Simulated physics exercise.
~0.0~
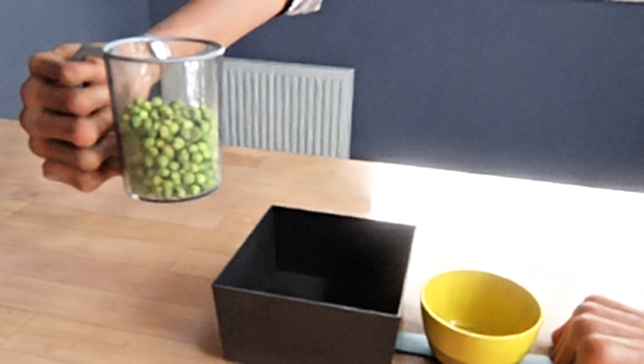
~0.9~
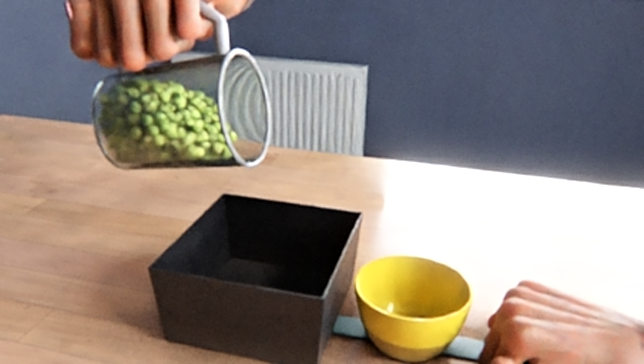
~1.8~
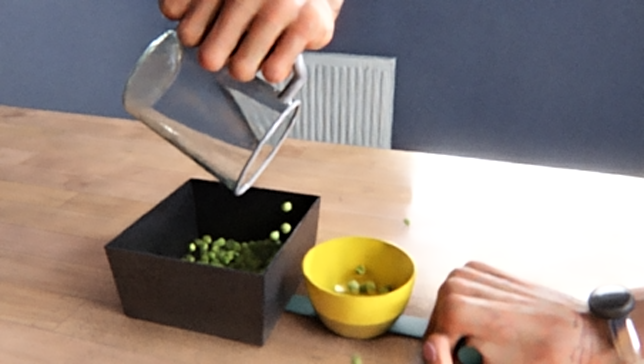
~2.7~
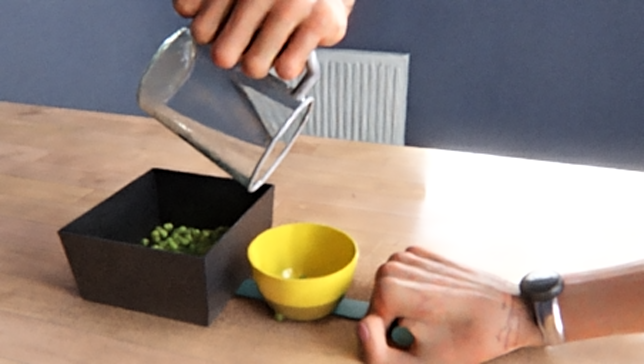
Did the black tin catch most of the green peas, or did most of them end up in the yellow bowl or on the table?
The black tin caught most of the peas. Only a few ended up in the yellow bowl, and hardly any landed outside.
